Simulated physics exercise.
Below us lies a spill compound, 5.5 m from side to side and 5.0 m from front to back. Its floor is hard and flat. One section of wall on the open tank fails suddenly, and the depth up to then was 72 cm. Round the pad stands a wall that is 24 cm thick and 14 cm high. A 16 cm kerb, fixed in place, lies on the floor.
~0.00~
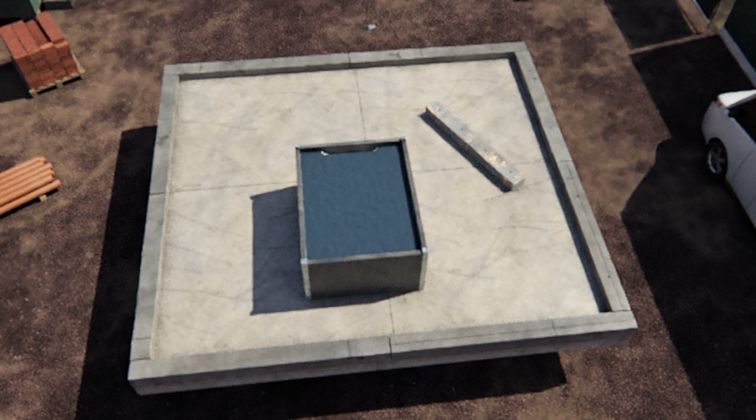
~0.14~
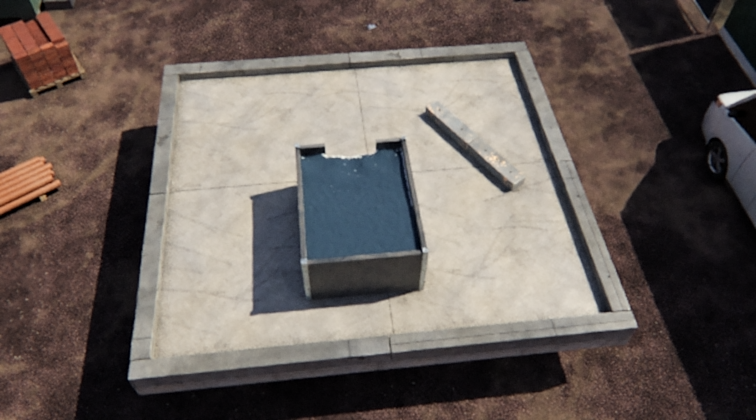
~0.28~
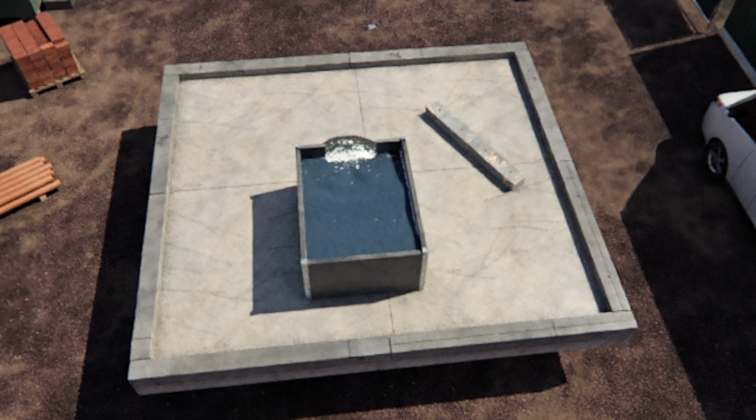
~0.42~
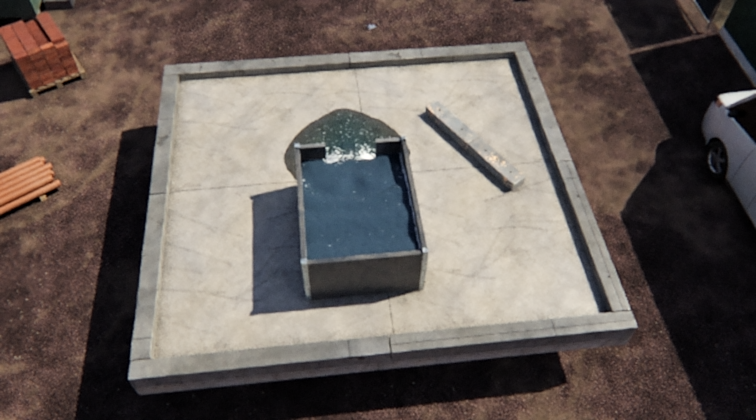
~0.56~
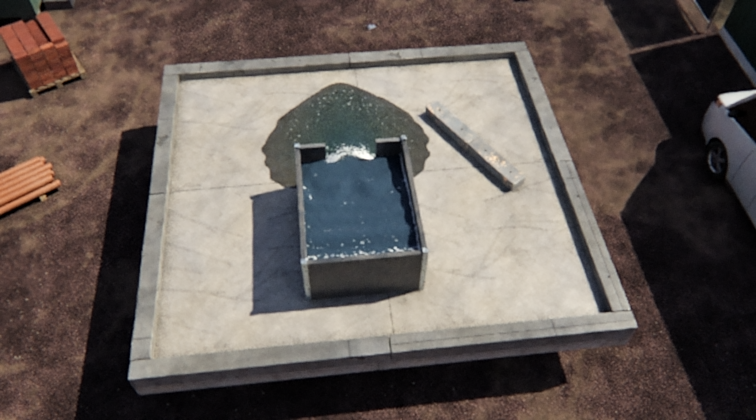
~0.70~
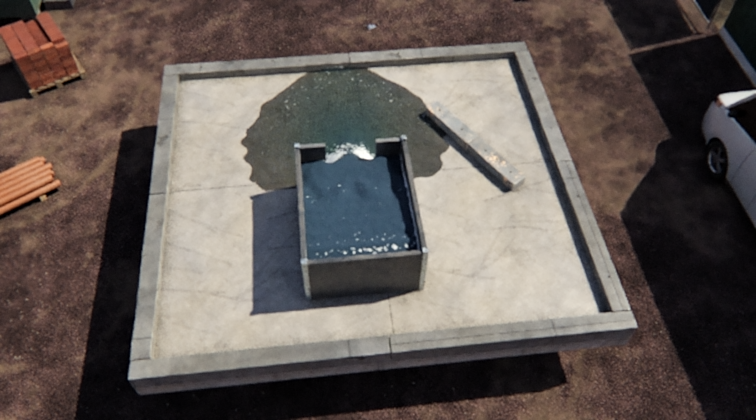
Water pours through a gap in the open tank's back wall and spreads across the floor.
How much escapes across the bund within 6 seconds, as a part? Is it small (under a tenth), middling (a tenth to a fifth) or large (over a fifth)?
It is middling, a tenth to a fifth.
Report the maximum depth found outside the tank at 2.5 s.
Max around 26 cm.
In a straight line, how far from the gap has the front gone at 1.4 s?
Distance: Approx. 3.2 m.
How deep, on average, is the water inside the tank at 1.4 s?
Around 47 cm on average.
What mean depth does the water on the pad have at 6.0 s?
About 4 cm.
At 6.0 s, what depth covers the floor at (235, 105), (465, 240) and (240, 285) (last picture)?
In that order: 9, 1 and 2 cm.
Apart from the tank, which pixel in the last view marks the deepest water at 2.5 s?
Close to (181, 83).
After 1.1 s water covers 25 % of the floor and is deepest (44 cm) near (350, 171); 0 % is over the wall.
After 1.4 s water covers 30 % of the floor and is deepest (42 cm) near (350, 171); 1 % is over the wall.
After 2.5 s water covers 40 % of the floor and is deepest (26 cm) near (181, 83); 9 % is over the wall.
After 4.0 s water covers 50 % of the floor and is deepest (17 cm) near (338, 73); 14 % is over the wall.
After 6.0 s water covers 70 % of the floor and is deepest (12 cm) near (181, 83); 15 % is over the wall.
